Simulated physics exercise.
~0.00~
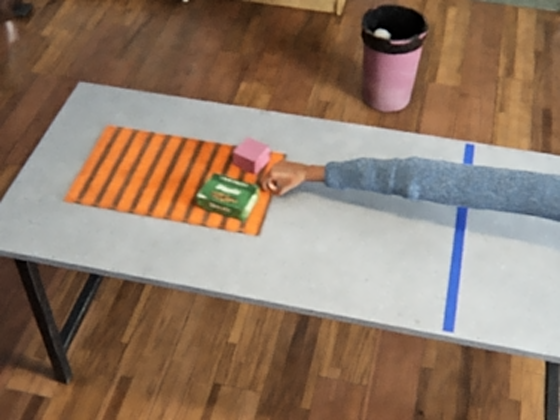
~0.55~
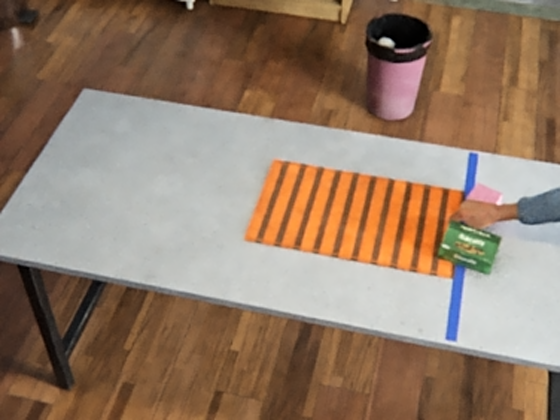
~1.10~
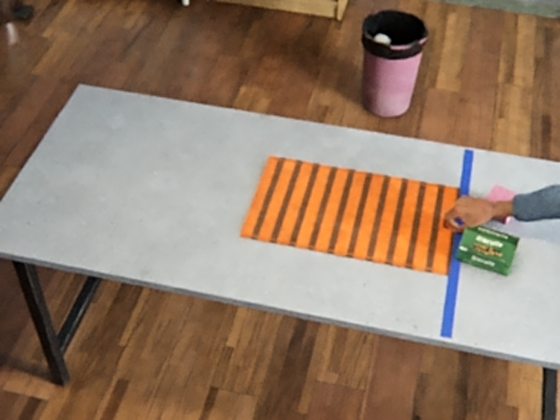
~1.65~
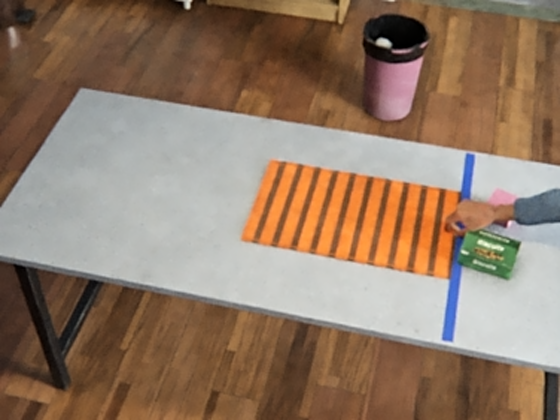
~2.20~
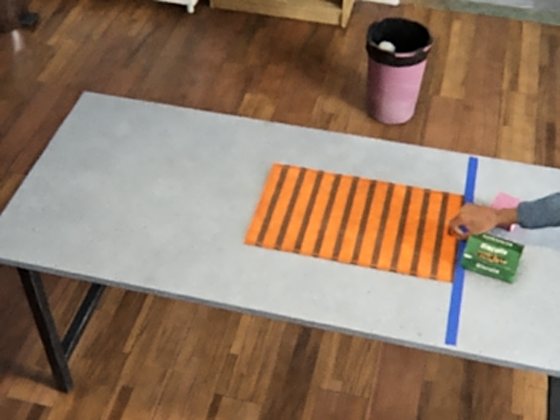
The footage shows a hand pulling an orange, dark-striped cloth carrying a green packet and a pink block rightward across a gray table. The cloth stops at a strip of blue tape, and both items slide off its front edge, ending beyond it to the right.
